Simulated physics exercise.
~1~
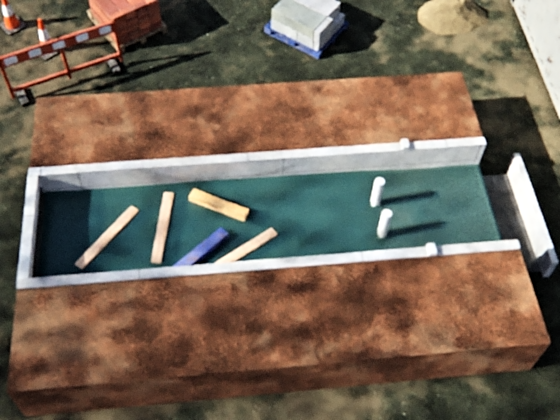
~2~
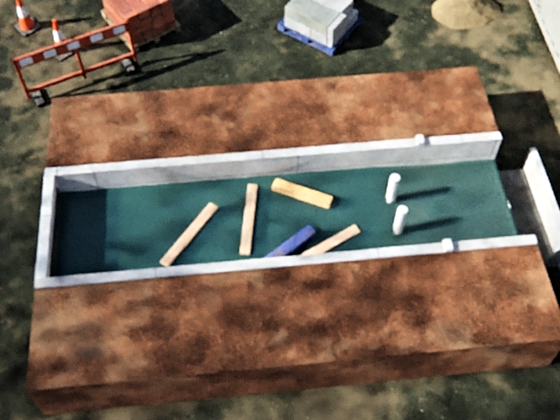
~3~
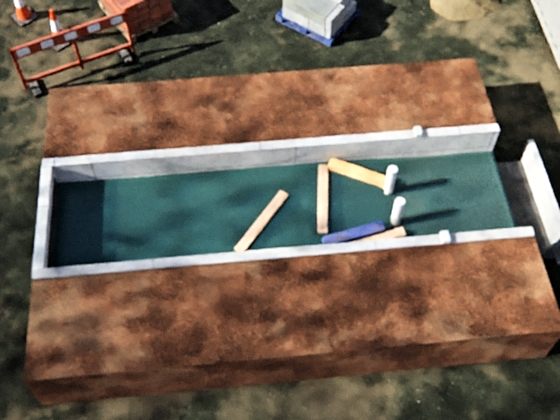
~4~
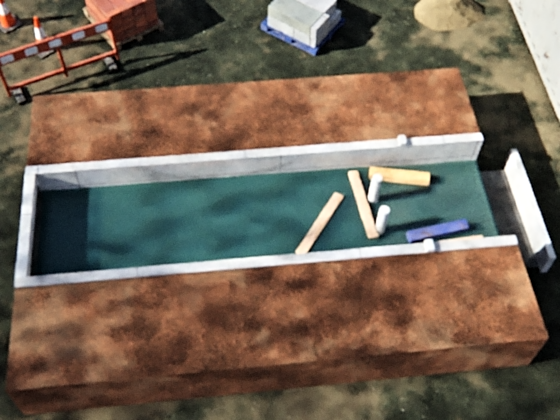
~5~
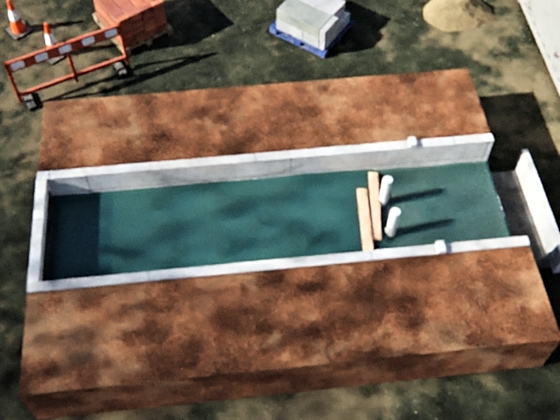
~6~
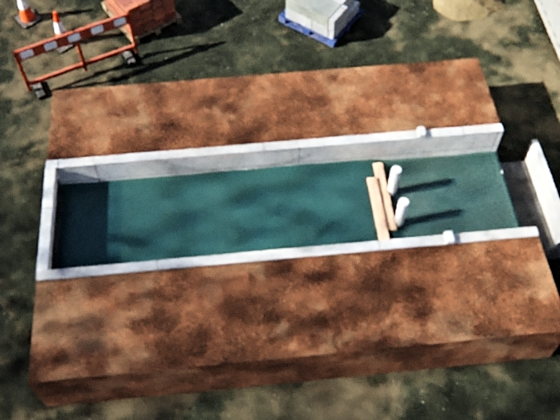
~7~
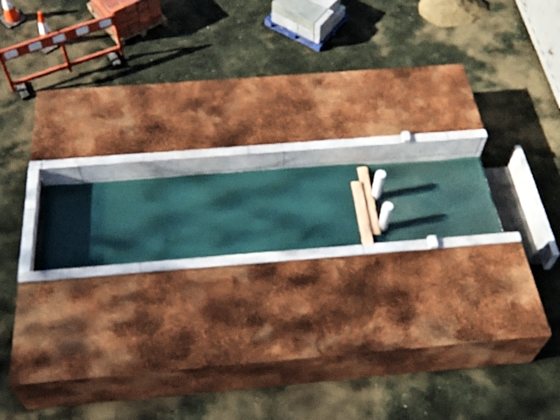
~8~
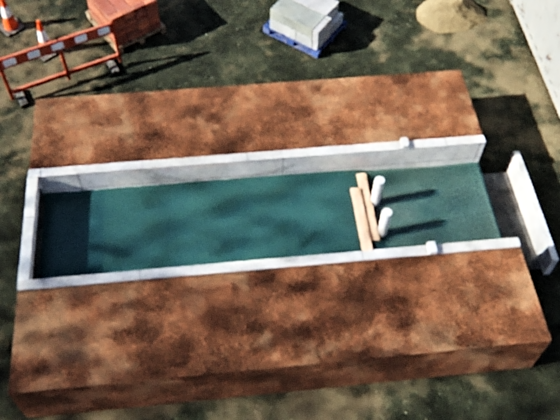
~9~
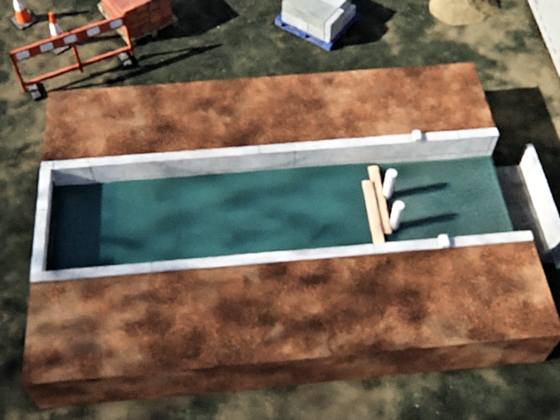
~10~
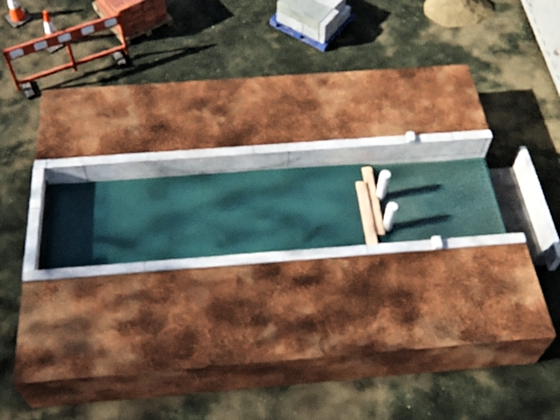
In this clip, five wooden pieces, one of them blue, drift right along a water-filled, white-walled channel toward two white posts; the blue, yellow and one pale piece pass beyond and disappear from view, while two pale pieces lodge against the posts and stay there.
